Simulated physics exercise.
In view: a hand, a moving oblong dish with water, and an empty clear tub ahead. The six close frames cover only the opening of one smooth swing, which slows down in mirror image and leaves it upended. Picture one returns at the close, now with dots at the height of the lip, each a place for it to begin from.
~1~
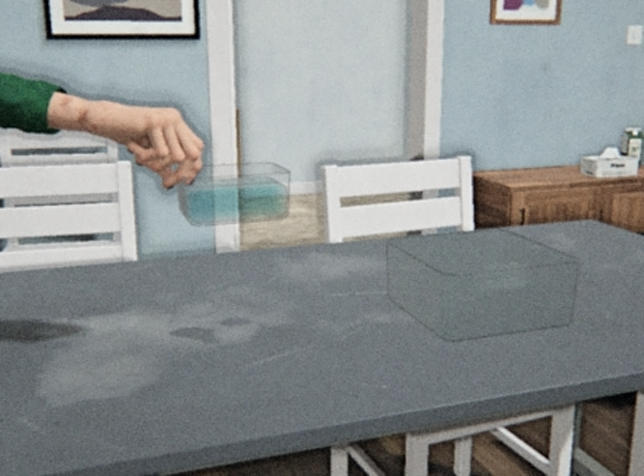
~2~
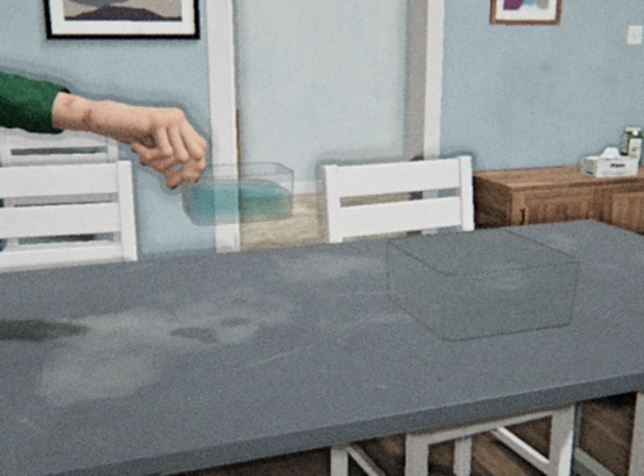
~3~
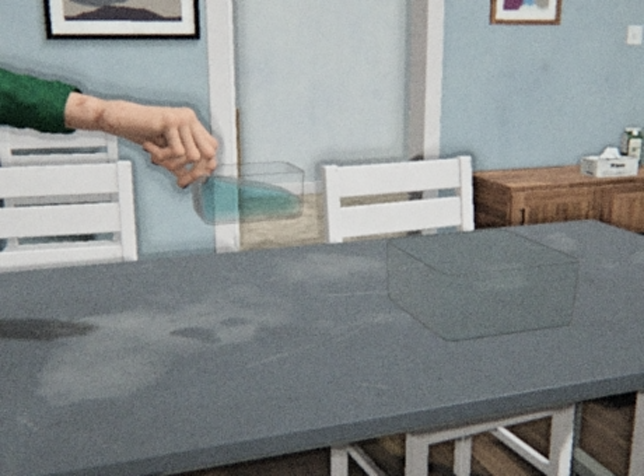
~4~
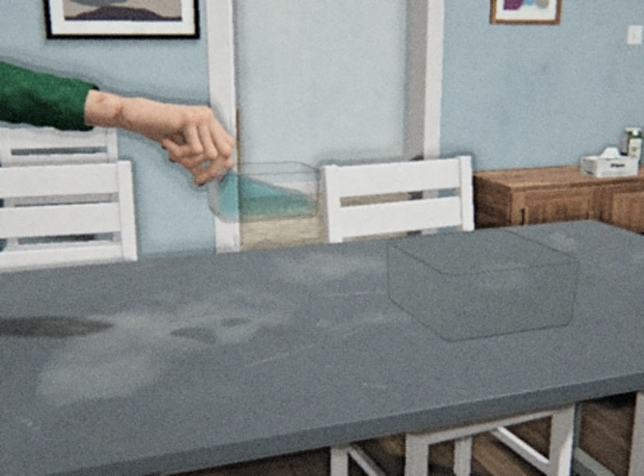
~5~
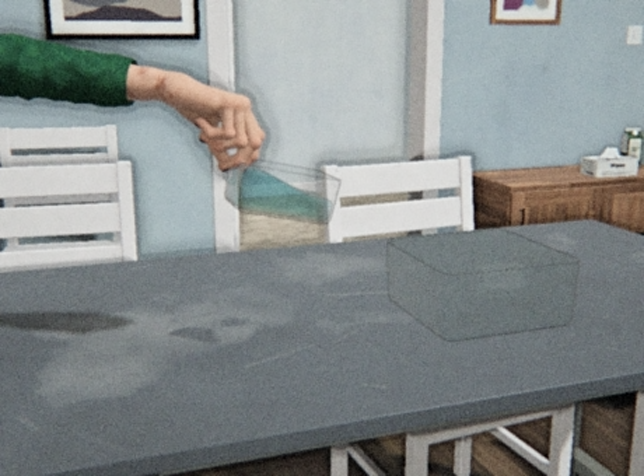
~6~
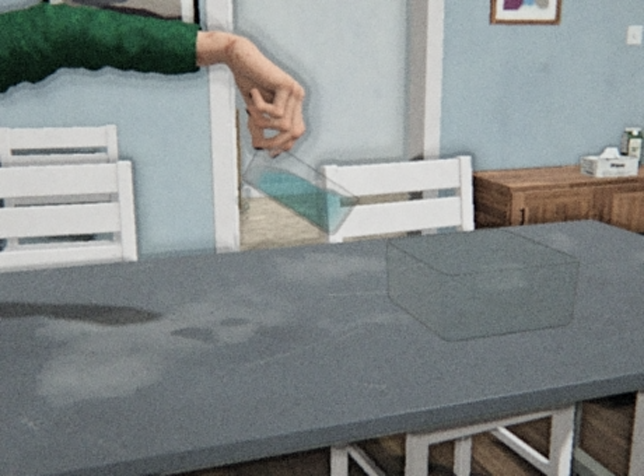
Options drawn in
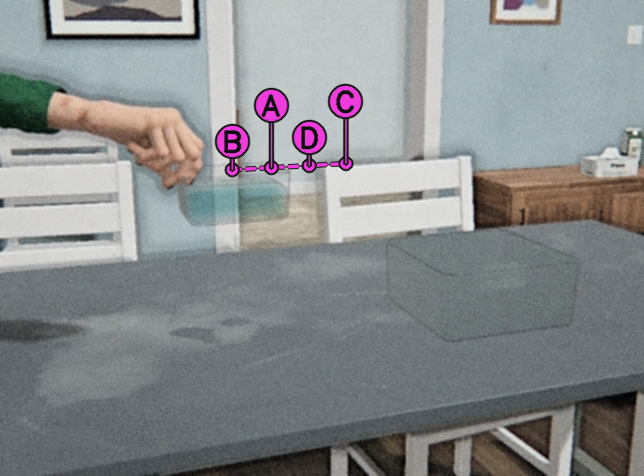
A hand in a green sleeve holds a clear oblong dish of blue-green water at the left, above a grey table seen from slightly above in a pale blue room. An empty clear tub rests on the tabletop at the right, with white chairs and a wooden cabinet behind. The hand carries the dish rightward, the water sloshing and slanting inside, then tilts it down toward the right while the view stays still.
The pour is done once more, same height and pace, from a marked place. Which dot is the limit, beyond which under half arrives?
Place D.
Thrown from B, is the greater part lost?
Yes, that goes wrong.
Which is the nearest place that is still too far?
That would be A.
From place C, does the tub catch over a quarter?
Yes, it does.
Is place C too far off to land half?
No, that is safe.
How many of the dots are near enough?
Two of them.
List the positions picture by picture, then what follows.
Upright, lip at (280, 167); tub from (439, 341) to (569, 323); nothing has left yet.
Upright, lip at (284, 167); nothing has left yet.
Upright, lip at (294, 166); nothing has left yet.
Upright, lip at (309, 166); water is over the rim, down to (209, 170).
Tipped about 13°, lip at (330, 175); water is over the rim, down to (230, 182).
Tipped about 34°, lip at (349, 193); water is over the rim, down to (242, 215).
On the marked copy, A at (271, 167); B at (232, 169); C at (345, 163); D at (309, 165).
With A, about 26 % lands in the tub, 70 % falls short and 4 % goes beside or beyond.
With B, about 0 % lands in the tub, 98 % falls short.
With C, about 84 % lands in the tub, 4 % falls short and 12 % goes beside or beyond.
With D, about 64 % lands in the tub, 25 % falls short and 11 % goes beside or beyond.
